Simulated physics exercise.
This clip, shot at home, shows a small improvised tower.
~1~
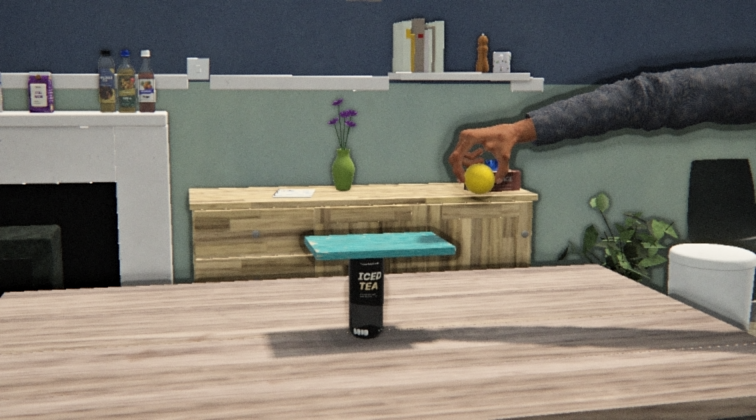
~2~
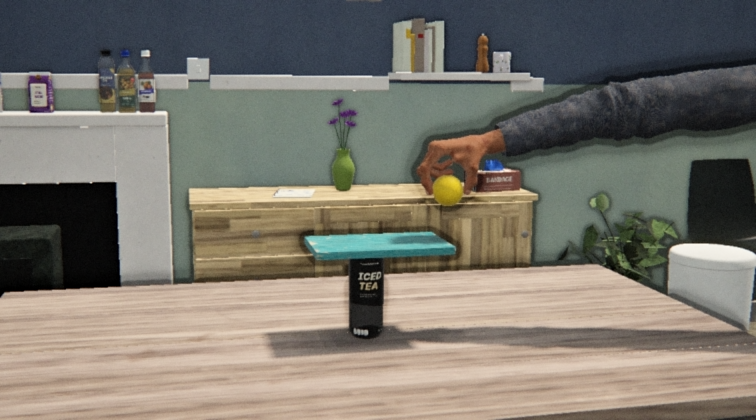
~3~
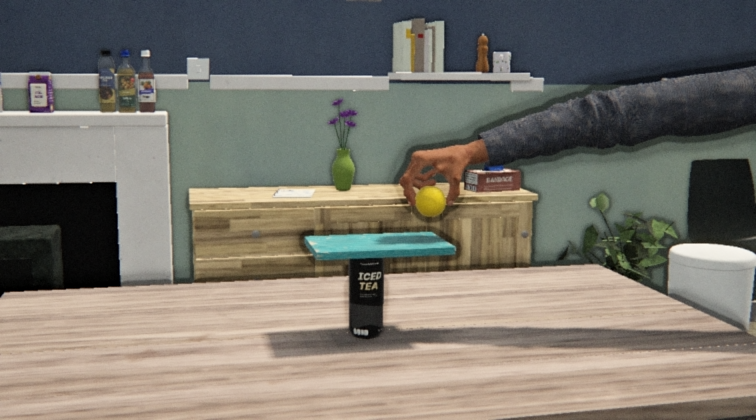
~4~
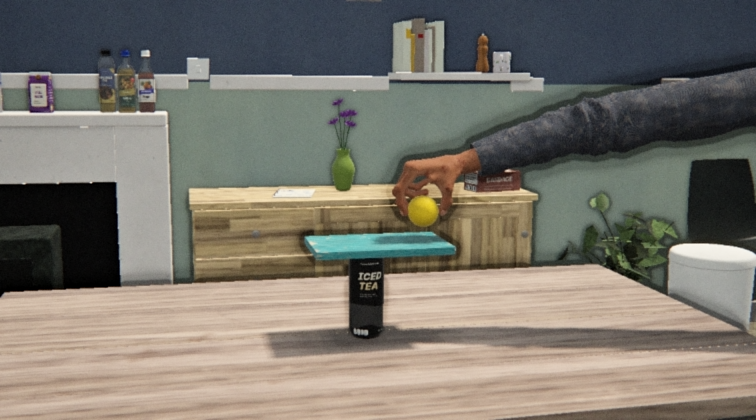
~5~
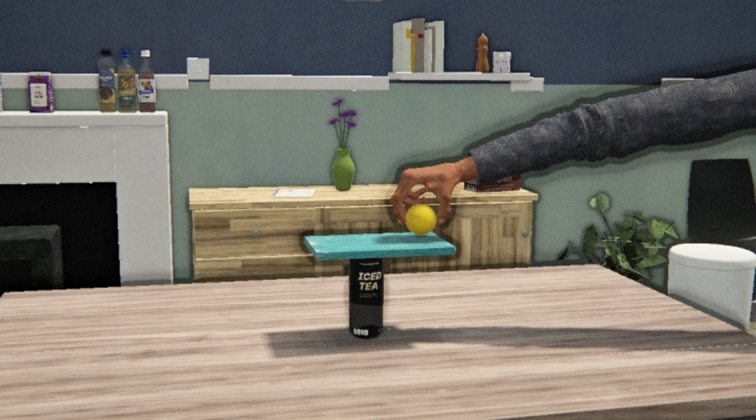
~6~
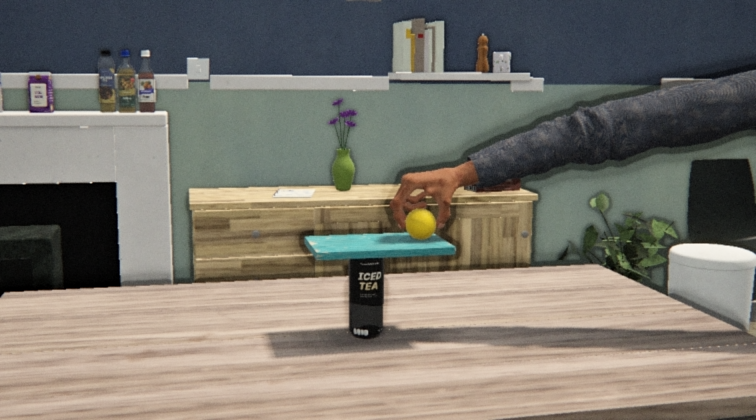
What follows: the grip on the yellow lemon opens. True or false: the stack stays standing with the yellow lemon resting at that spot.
False.
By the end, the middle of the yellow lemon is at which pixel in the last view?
About (442, 316).
Then, 0.60 s past the last view, turquoise board and yellow lemon now fallen.
Then, 1.10 s past the last view, black can rocked 39° from its first pose.
Finally, fallen, turquoise board, black can and yellow lemon. Final places as the last picture's camera would see them, yellow lemon near (442, 316). The stack loses its balance.
